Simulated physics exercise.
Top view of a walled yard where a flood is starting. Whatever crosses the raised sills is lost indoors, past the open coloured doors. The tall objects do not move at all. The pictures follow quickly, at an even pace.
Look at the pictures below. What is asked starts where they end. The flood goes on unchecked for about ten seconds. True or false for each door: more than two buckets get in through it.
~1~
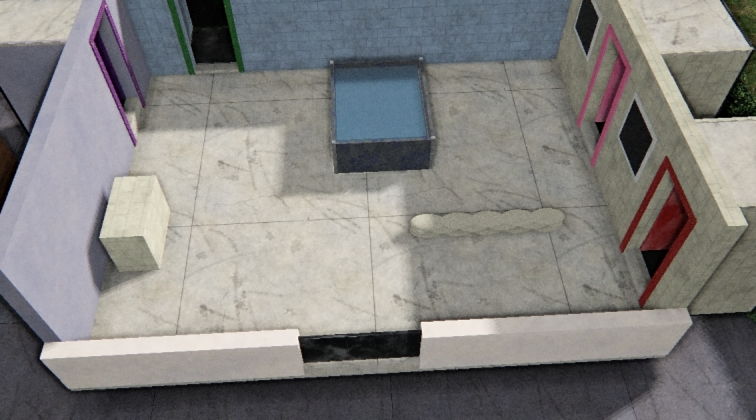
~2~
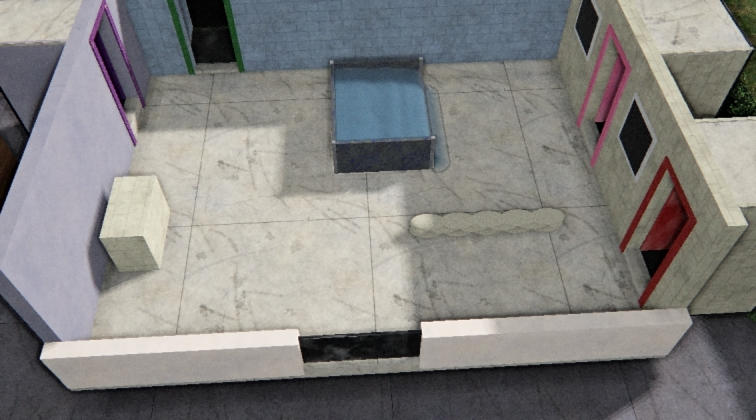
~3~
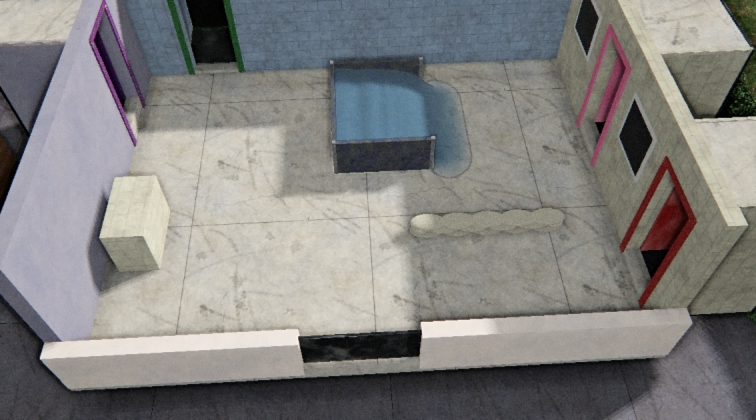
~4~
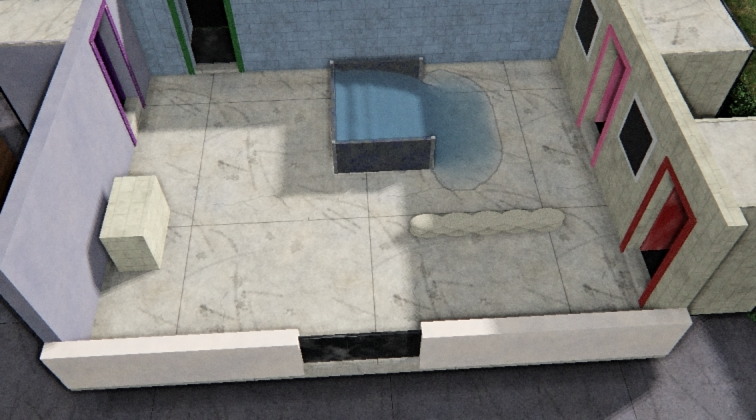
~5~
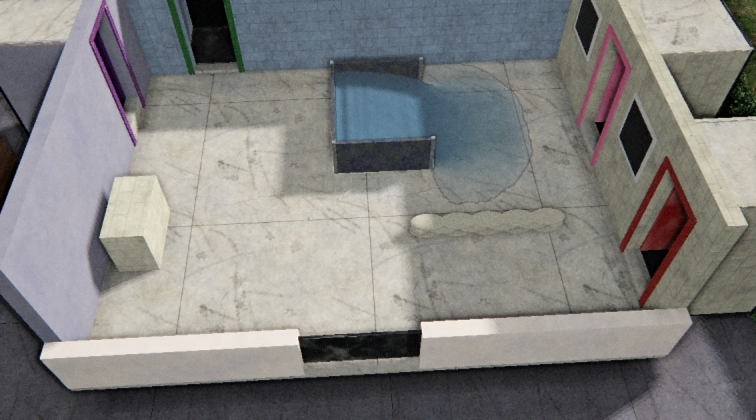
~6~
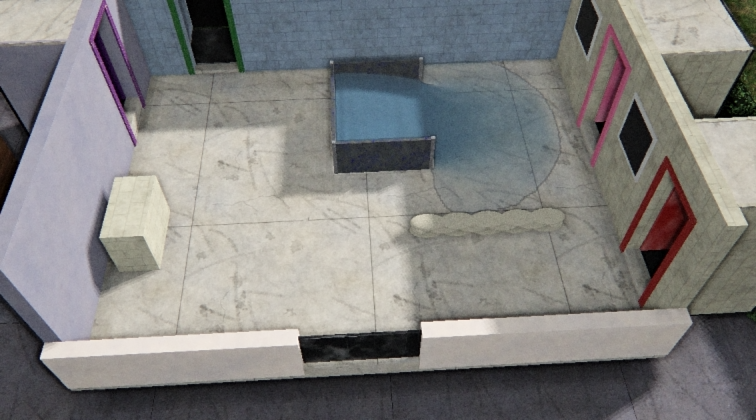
The green door: False; the purple door: False; the red door: False; the pink door: True.
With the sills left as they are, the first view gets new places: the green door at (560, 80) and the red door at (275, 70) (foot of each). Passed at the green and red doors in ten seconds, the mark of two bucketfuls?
My reading: Green door floods; red door holds.
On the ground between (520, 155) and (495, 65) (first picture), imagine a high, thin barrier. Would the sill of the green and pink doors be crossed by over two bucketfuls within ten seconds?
Looking at both: The green door admits less than that, and as for the pink door, it admits less than that.
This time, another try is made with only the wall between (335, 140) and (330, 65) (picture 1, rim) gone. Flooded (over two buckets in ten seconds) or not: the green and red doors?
The green one exceeds the limit; the red one falls short.
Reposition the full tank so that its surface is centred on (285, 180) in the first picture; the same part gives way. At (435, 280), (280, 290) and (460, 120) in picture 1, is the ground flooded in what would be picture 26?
First spot swamped, second bare, third swamped.
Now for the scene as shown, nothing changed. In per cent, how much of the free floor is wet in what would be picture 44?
I reckon around 65 %.
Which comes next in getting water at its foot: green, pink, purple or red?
I'd say it's the one in pink.
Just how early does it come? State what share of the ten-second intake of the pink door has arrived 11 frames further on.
It works out at roughly 70 percent of the ten-second total.
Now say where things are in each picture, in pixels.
The water tank at (380, 102) is whole and still, in the first picture.
The front is at (435, 170), out from the gap at (424, 117), in the second picture.
The front is at (456, 172), out from the gap at (424, 119), in the third picture.
Water pours out at (424, 120) and has run to (471, 184), in the fourth picture.
The front is at (524, 164), out from the gap at (424, 120), in the fifth picture.
Water pours out at (423, 120) and has run to (556, 150), in the sixth picture.
A moment on, water covers 25 % of the floor; the green door not reached, the purple door not reached, the red door not reached, the pink door over two buckets in.
Next, water covers 25 % of the floor; the green door not reached, the purple door not reached, the red door wet at the sill, nothing in, the pink door far over two buckets in.
Then, water covers 30 % of the floor; the green door not reached, the purple door not reached, the red door wet at the sill, nothing in, the pink door far over two buckets in.
Later, water covers 65 % of the floor; the green door wet at the sill, nothing in, the purple door not reached, the red door wet at the sill, nothing in, the pink door far over two buckets in.
In the end, water covers 85 % of the floor; the green door wet at the sill, nothing in, the purple door wet at the sill, nothing in, the red door under two buckets in, the pink door far over two buckets in.
